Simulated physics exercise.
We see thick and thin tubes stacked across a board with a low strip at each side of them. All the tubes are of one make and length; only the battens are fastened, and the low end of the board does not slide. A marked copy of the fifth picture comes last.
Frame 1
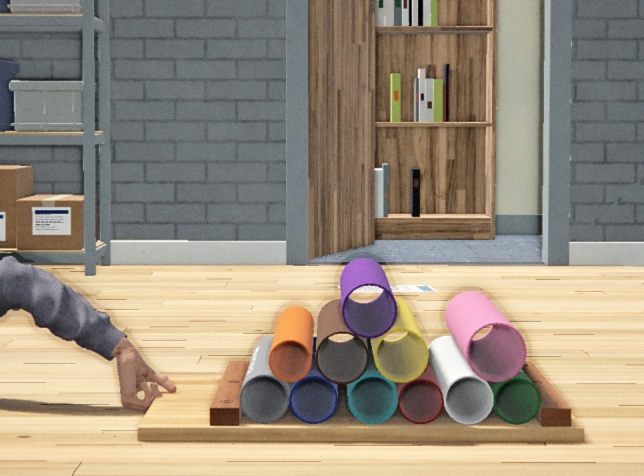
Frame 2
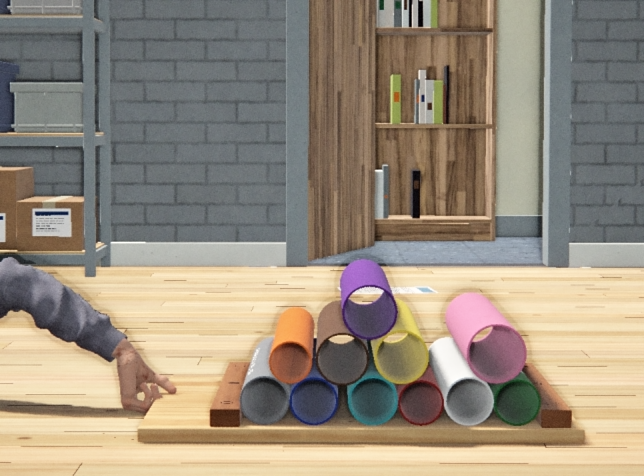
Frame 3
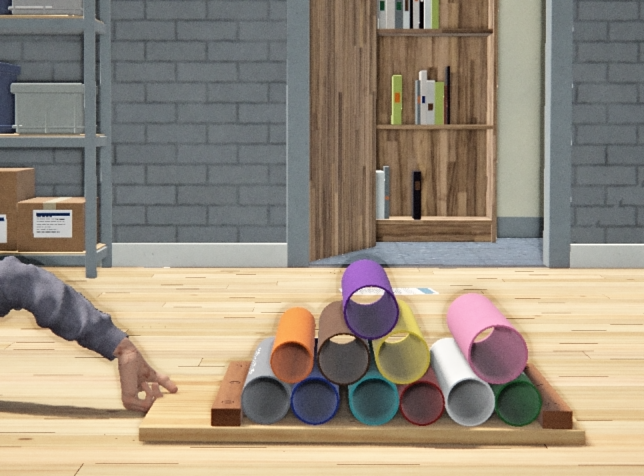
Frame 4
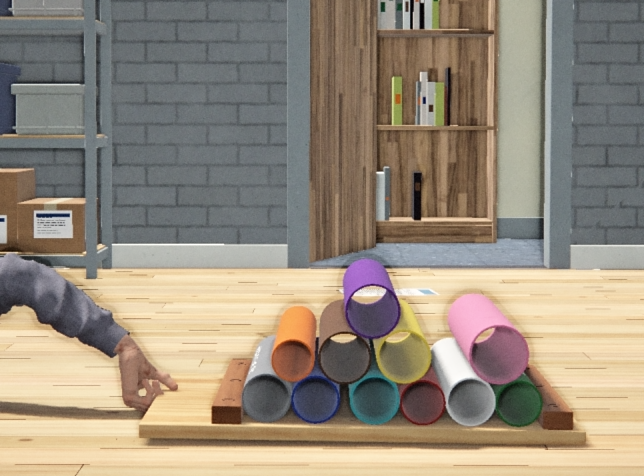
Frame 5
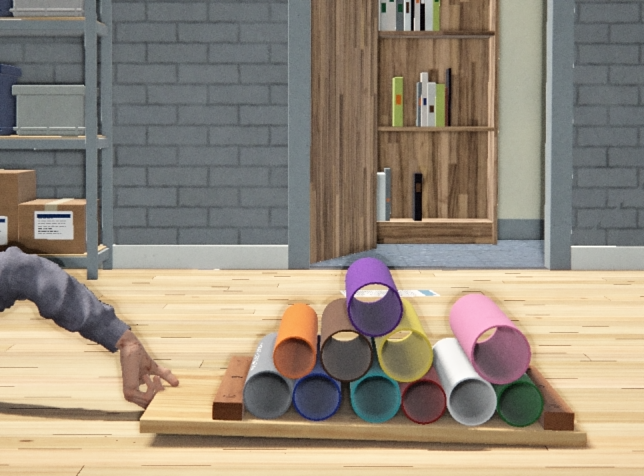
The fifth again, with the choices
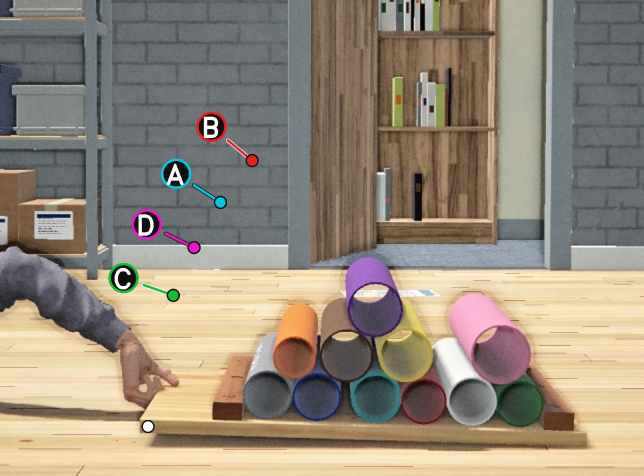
A hand at the left slowly lifts the left end of a wooden board slightly, tilting it along with the coloured tubes stacked on it between two end strips, while the tubes keep their places in the pile.
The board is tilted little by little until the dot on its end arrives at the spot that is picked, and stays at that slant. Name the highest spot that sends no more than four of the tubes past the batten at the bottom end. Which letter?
The highest mark that will do is D.
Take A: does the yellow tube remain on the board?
The yellow tube: No.
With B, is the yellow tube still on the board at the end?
No.
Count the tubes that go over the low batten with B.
It comes to five.
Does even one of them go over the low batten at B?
Yes, at B.
On the marked copy, A at (221, 203); B at (252, 160); C at (173, 295); D at (194, 247); the white dot at (148, 426).
Taking D. A third of the way, board at 17°.
Two thirds of the way, board at 26°.
When it is over, board at 26°, four over the low batten (brown, yellow, pink, purple).
As for the rest, A five over the low batten; B five over the low batten; C two over the low batten (yellow, pink).
